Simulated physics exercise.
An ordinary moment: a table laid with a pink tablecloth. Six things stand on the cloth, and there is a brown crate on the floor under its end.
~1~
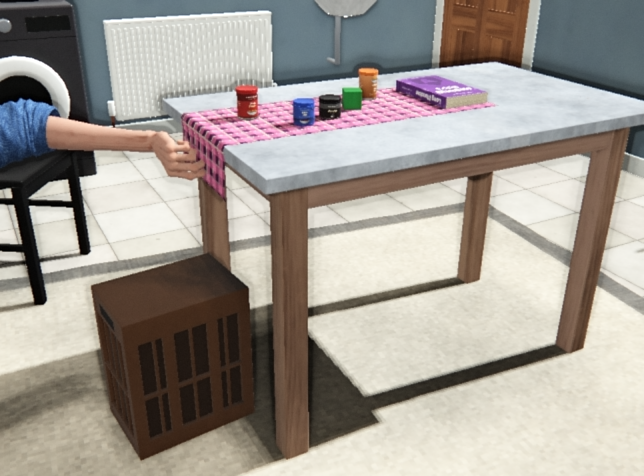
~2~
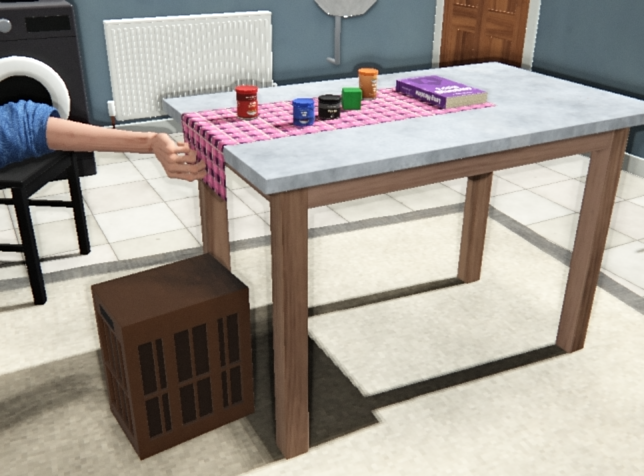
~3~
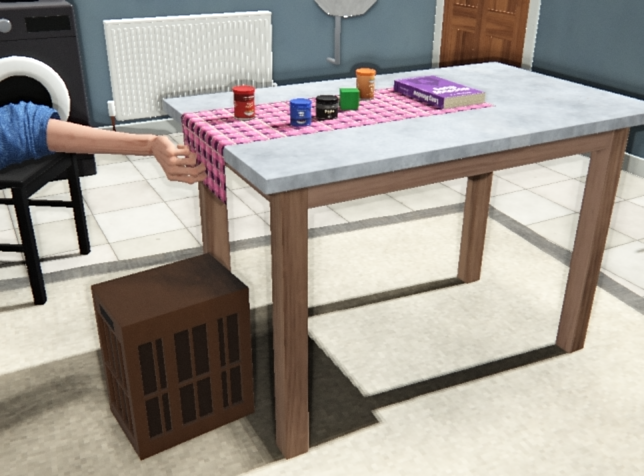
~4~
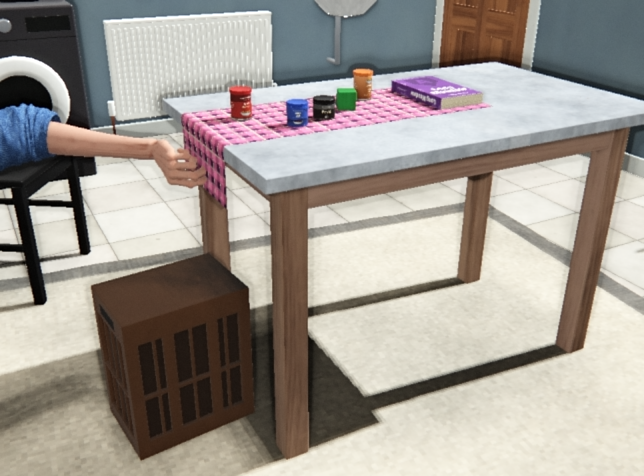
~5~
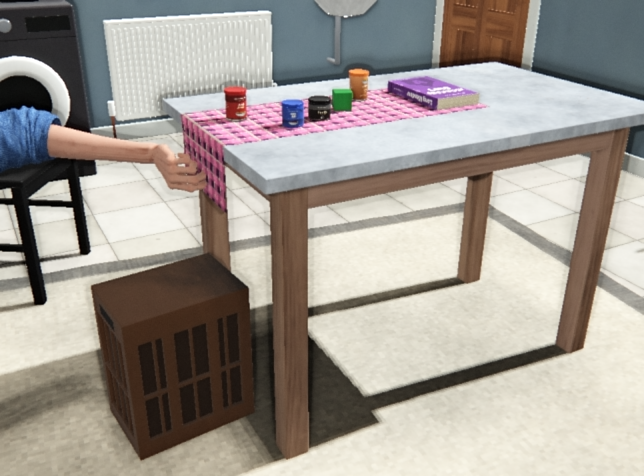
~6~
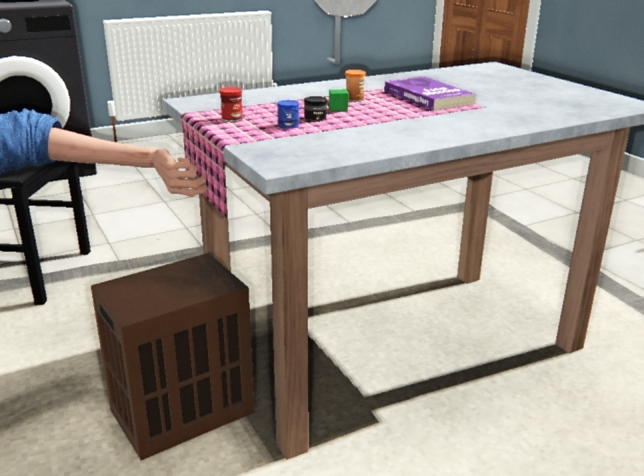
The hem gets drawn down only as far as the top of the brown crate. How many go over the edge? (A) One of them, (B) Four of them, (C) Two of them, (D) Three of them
Two of them.
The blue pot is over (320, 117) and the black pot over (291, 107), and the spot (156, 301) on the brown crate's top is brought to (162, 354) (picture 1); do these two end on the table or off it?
Blue pot is gone, black pot is gone.
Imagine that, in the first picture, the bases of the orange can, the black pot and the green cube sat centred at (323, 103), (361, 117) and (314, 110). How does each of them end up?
The orange can stays on, the black pot holds on, the green cube does not fall.
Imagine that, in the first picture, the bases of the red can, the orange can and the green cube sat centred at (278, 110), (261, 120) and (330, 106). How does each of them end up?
Here's how it goes: The red can leaves the top, the orange can leaves the top and the green cube remains in place.
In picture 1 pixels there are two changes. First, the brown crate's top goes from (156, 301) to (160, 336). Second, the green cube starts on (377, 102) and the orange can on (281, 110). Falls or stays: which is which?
The green cube stays put, the orange can is lost.
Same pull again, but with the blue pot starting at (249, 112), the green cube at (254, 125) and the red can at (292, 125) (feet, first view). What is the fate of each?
The blue pot is off the top, the green cube is off the top, the red can is off the top.
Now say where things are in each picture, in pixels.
Hem (226, 201); red can (247, 88); blue pot (304, 100); black pot (330, 97); green cube (352, 89); orange can (368, 70); top of the crate (156, 301), in the first frame.
Hem (228, 202); red can (246, 88), in the second frame.
Hem (226, 205); blue pot (301, 101), in the third frame.
Hem (226, 209); black pot (324, 98); top of the crate (156, 301), in the fourth frame.
Hem (227, 213); green cube (342, 90), in the fifth frame.
Hem (227, 218); red can (231, 90); blue pot (288, 102); black pot (316, 99); green cube (338, 91); orange can (356, 72), in the sixth frame.
A little later, hem near (206, 229); all still up.
Next, hem on the crate; red can and blue pot gone.
When it is over, hem on the crate; red can and blue pot gone. The count of fallen things is two.
